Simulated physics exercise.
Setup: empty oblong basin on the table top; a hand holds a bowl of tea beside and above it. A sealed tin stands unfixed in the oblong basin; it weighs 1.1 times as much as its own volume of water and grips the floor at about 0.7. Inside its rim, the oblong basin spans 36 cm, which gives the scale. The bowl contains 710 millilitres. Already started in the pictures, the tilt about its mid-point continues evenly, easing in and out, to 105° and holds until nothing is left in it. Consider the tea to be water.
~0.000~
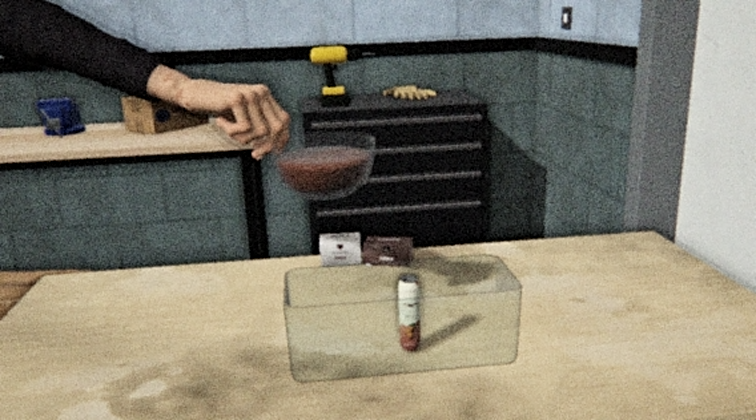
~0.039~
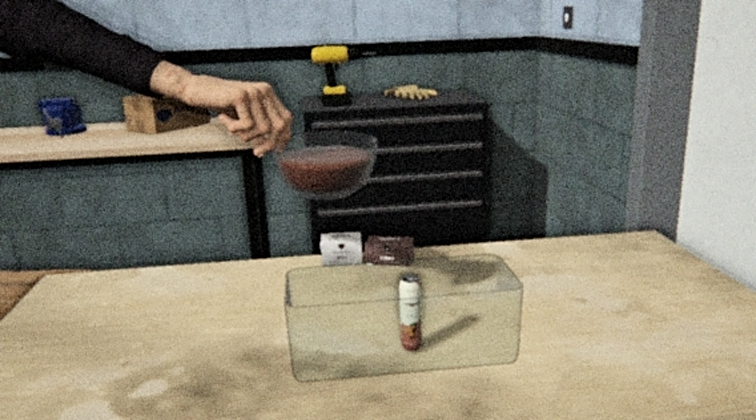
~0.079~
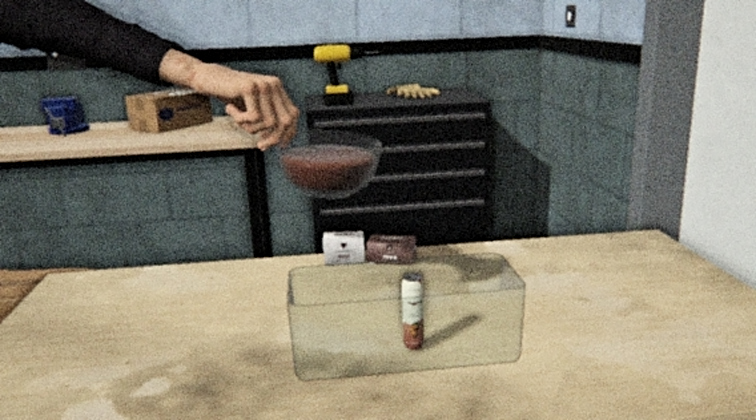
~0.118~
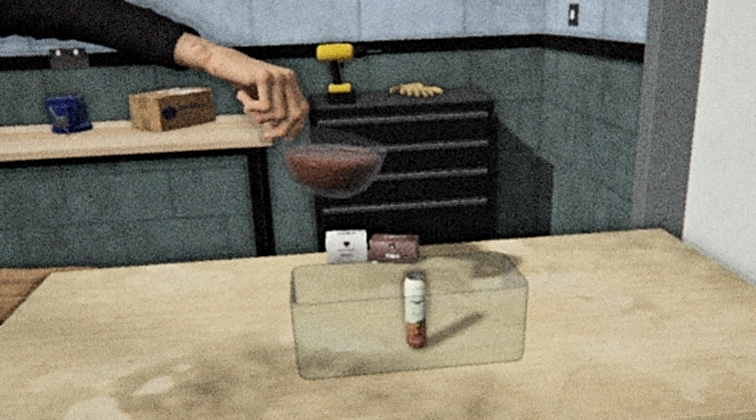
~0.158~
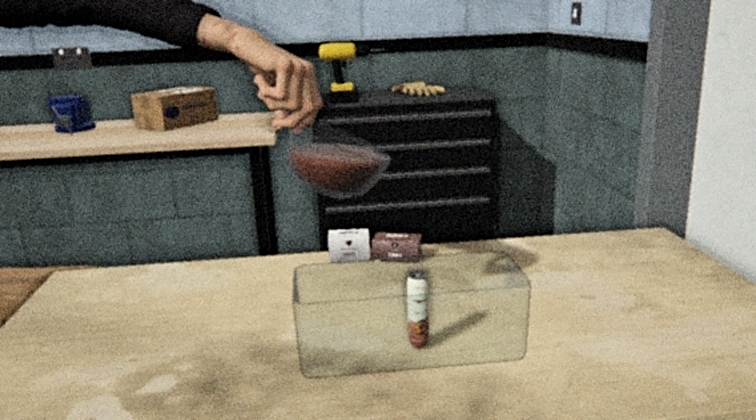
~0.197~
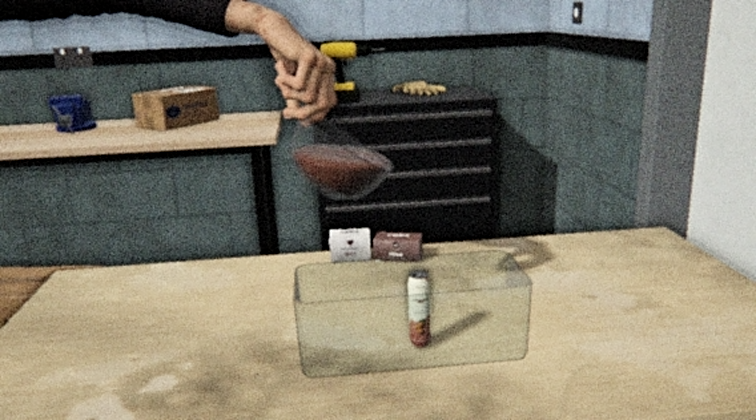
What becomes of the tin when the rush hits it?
I reckon it can hold on.
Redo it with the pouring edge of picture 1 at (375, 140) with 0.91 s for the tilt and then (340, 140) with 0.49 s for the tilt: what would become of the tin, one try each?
Trial 1 - tin stays standing; trial 2 - tin tips.
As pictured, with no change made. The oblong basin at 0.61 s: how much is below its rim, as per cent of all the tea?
The fraction sits near 92 in a hundred.
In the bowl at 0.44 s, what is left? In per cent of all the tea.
Fraction remaining: Approx. 14 per cent.
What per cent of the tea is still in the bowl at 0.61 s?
1 %.
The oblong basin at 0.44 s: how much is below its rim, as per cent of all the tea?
About 20 per cent.
After 0.44 s the tilt is 102° and 15 per cent is still to pour; the tin stands where it began.
After 0.61 s the tilt is 105° and 1 per cent is still to pour; the tin stands where it began.
After 0.79 s the tilt is 105° and 0 per cent is still to pour; the tin stands where it began.
After 0.99 s the tilt is 105° and 0 per cent is still to pour; the tin stands where it began.
In the end the tin stands where it began.
